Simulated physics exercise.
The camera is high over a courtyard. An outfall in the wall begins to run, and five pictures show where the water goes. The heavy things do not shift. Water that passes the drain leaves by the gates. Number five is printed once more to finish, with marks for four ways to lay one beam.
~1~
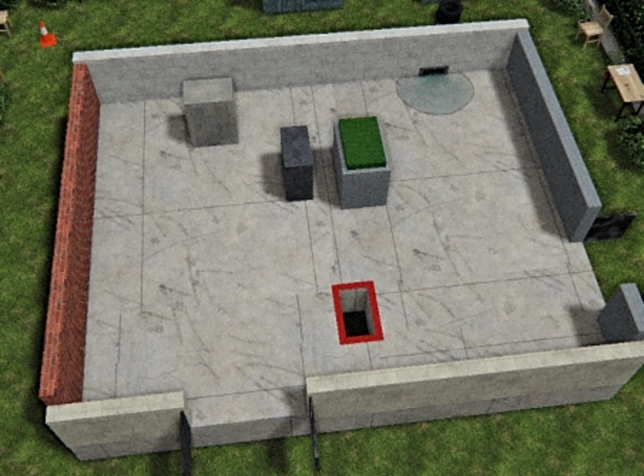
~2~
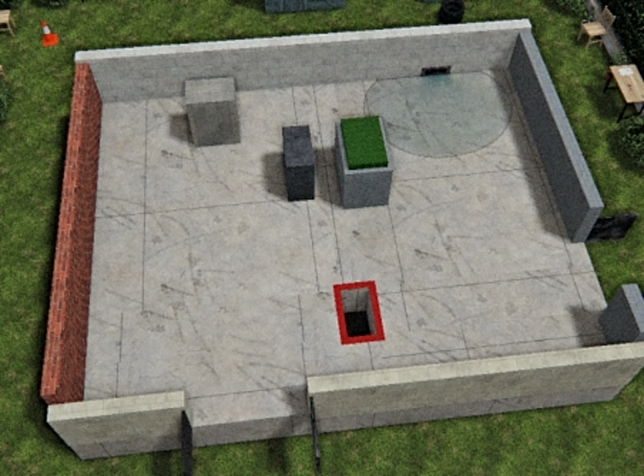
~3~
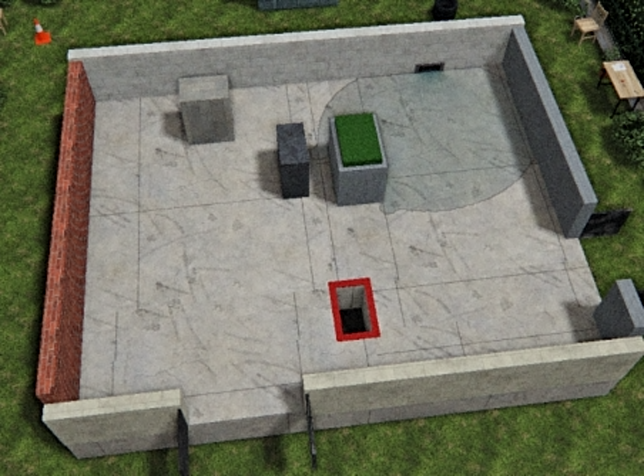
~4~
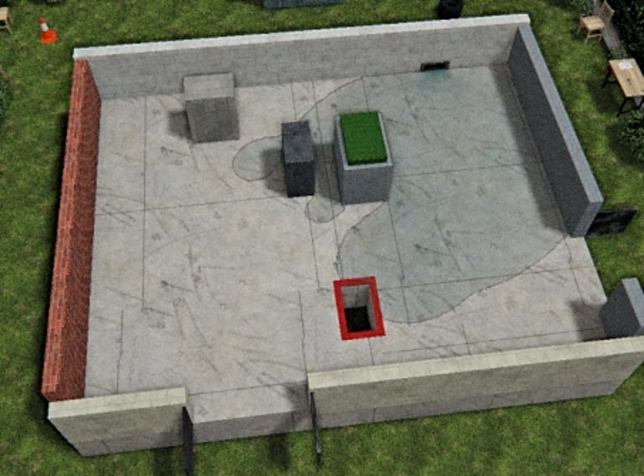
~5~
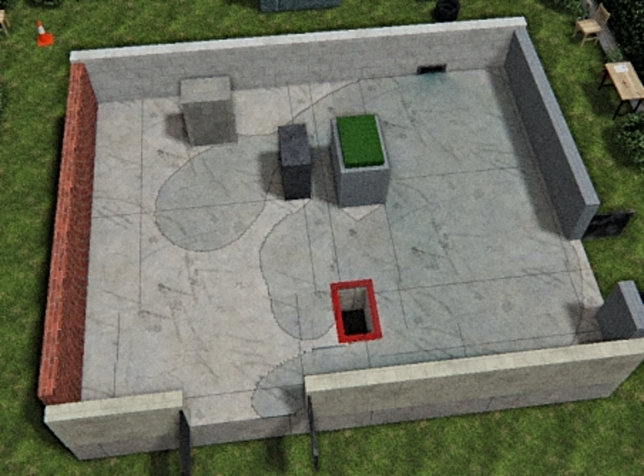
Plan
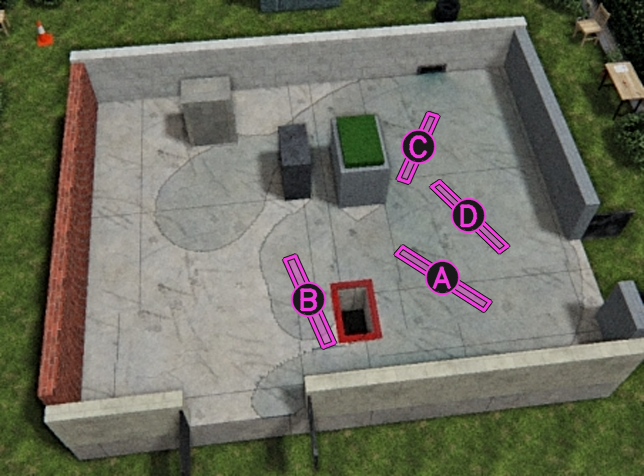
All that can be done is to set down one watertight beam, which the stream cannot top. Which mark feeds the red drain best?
I would pick position B.
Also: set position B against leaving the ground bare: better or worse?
Position B is better.
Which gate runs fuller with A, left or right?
The left gate.
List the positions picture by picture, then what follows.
Outfall at (433, 71); red drain at (357, 312); open gate at (249, 406); open gate at (583, 279); front seen at (440, 111), 3 % of the ground wet; red drain still dry, in the first picture.
Front seen at (438, 153), 10 % of the ground wet; red drain still dry, in the second picture.
Front seen at (388, 203), 20 % of the ground wet; red drain still dry, in the third picture.
Front seen at (410, 316), 37 % of the ground wet; red drain still dry, in the fourth picture.
Front seen at (326, 355), 57 % of the ground wet; red drain taking water, in the fifth picture.
On the marked copy, A from (399, 250) to (486, 306); B from (290, 257) to (328, 344); C from (403, 180) to (433, 114); D from (435, 184) to (503, 248).
If A is chosen, about 17 % of the stream goes into the red drain, about 80 % out by the gates.
If B is chosen, about 27 % of the stream goes into the red drain, about 70 % out by the gates.
If C is chosen, about 18 % of the stream goes into the red drain, about 80 % out by the gates.
If D is chosen, about 18 % of the stream goes into the red drain, about 80 % out by the gates.
